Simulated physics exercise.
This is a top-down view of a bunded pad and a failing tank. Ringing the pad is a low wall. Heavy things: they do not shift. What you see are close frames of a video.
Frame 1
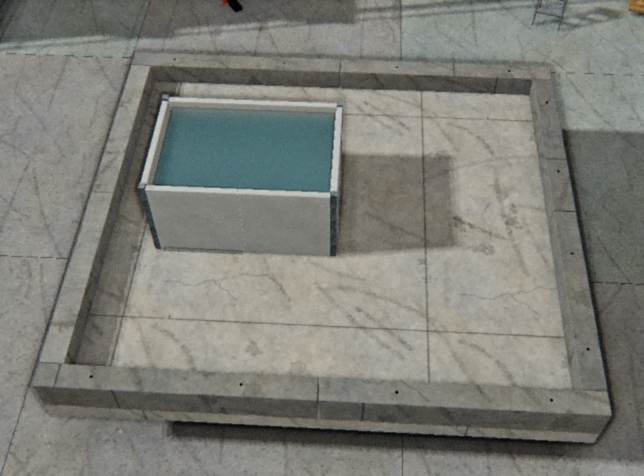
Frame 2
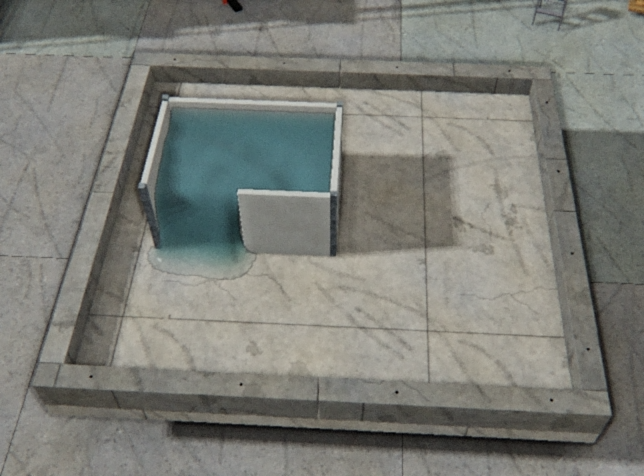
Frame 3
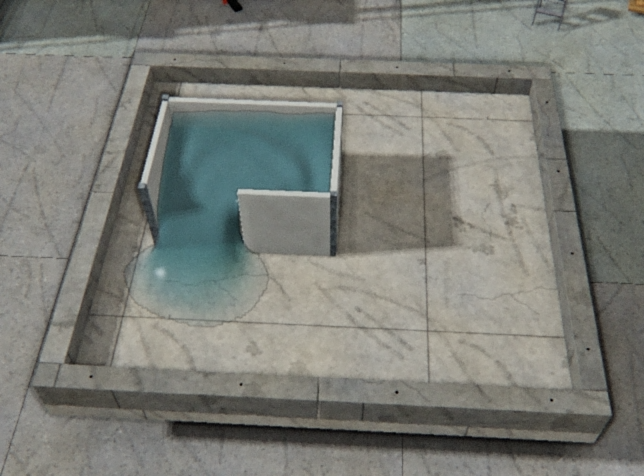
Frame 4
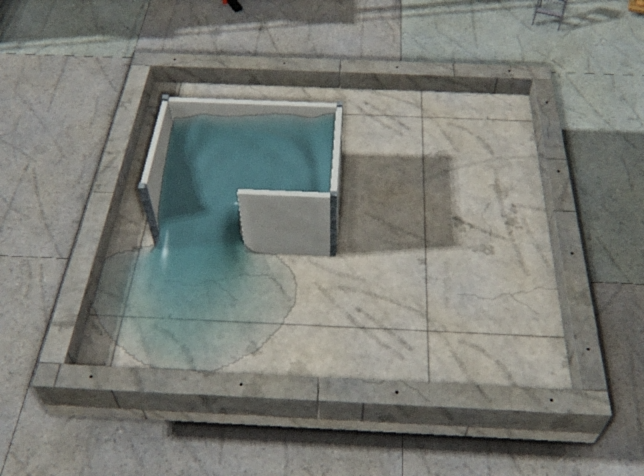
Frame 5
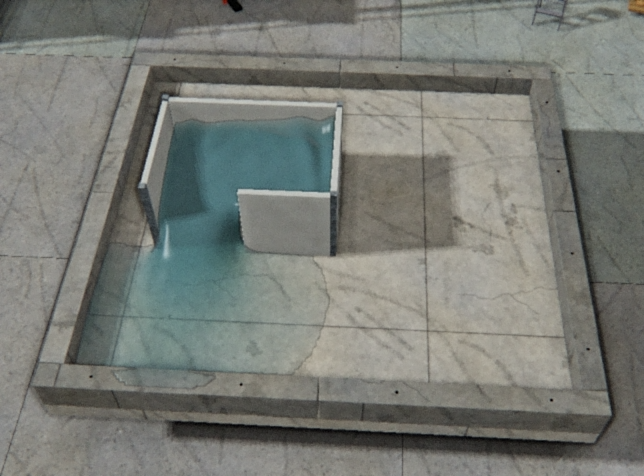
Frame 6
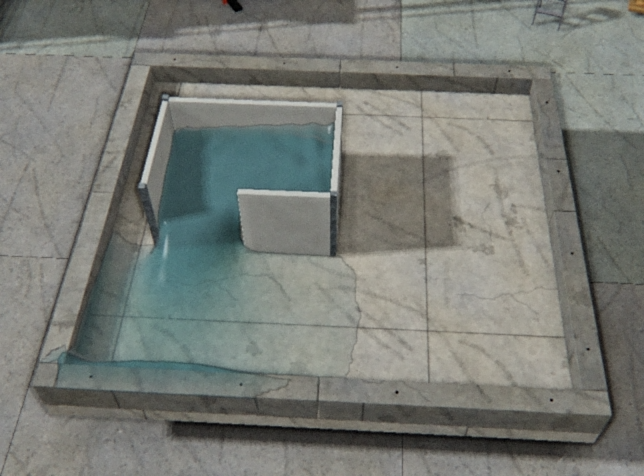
Teal water pouring from an opened gap in a white tank's front wall, spreading across a walled stone pad and lapping its near-left edge.
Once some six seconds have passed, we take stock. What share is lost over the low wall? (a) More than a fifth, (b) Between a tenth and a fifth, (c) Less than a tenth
b.
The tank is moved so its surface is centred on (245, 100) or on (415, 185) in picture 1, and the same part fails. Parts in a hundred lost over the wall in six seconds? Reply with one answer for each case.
12 and 12 per cent.
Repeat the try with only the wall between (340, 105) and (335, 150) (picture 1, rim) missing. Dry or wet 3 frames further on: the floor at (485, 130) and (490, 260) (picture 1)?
First point waterlogged; second point waterlogged.
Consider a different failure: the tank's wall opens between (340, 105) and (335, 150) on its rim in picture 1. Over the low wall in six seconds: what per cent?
About 2 %.
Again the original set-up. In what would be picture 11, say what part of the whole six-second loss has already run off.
Near 35 in a hundred.
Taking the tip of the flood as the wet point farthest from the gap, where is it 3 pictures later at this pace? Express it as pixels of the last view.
About (440, 395).
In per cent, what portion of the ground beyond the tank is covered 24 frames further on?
Near 75 in a hundred.
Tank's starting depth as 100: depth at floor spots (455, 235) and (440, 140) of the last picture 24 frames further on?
Roughly 4 in a hundred, then 2 in a hundred.
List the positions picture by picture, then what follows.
The first picture shows the open tank at (246, 150) is whole and still.
In the second picture, water pours out at (201, 229) and has run to (155, 251).
In the third picture, the front is at (218, 317), out from the gap at (201, 231).
In the fourth picture, the front is at (184, 370), out from the gap at (201, 232).
In the fifth picture, the front is at a hidden place, out from the gap at (201, 232).
In the sixth picture, the front is at a hidden place, out from the gap at (201, 232).
A moment on, water covers 25 % of the floor; the low wall has let 1 % over.
Next, water covers 25 % of the floor; the low wall has let 5 % over.
Then, water covers 45 % of the floor; the low wall has let 13 % over.
Later, water covers 60 % of the floor; the low wall has let 14 % over.
In the end, water covers 75 % of the floor; the low wall has let 14 % over.
